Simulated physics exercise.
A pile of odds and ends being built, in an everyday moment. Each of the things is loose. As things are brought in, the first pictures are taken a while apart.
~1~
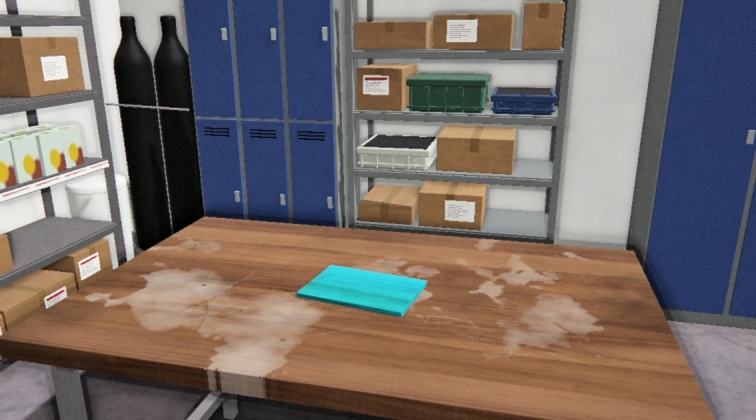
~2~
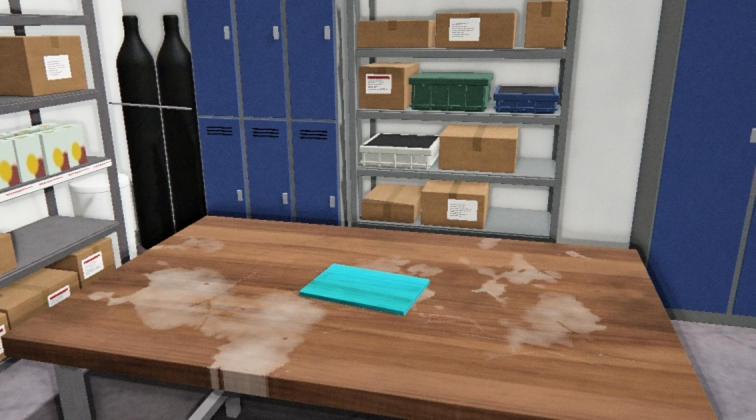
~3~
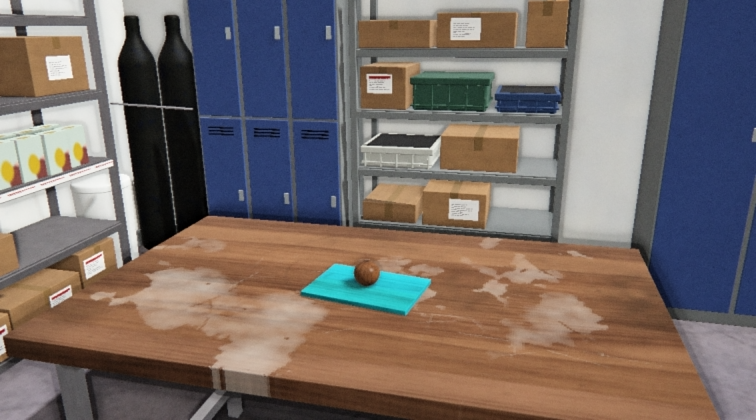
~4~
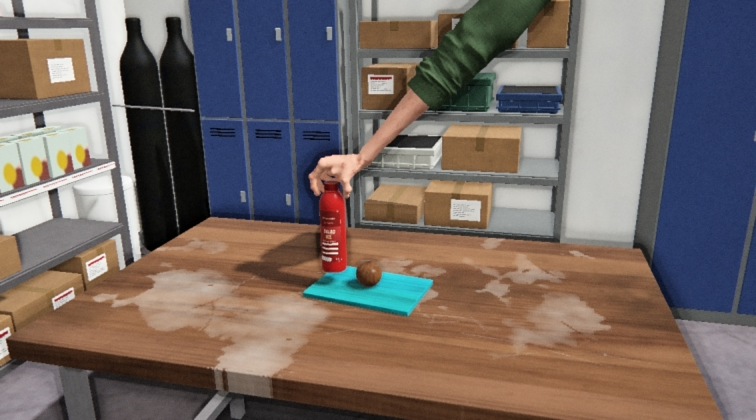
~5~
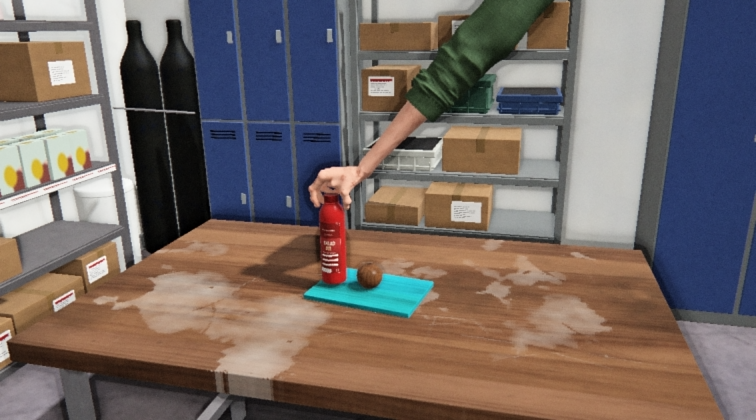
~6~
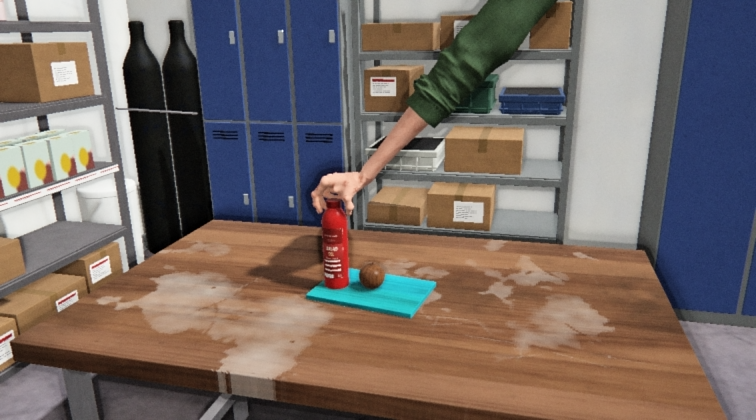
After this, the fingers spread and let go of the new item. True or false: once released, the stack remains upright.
True.
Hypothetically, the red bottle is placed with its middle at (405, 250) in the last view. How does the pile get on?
Afterwards the pile remains stable.
Then, 0.20 s after the last picture, nothing has stirred.
Then, 0.50 s after the last picture, red bottle resting near (335, 244).
At rest, all 3 in place. Seen from the same camera at the end, red bottle near (335, 244). The pile stays up.
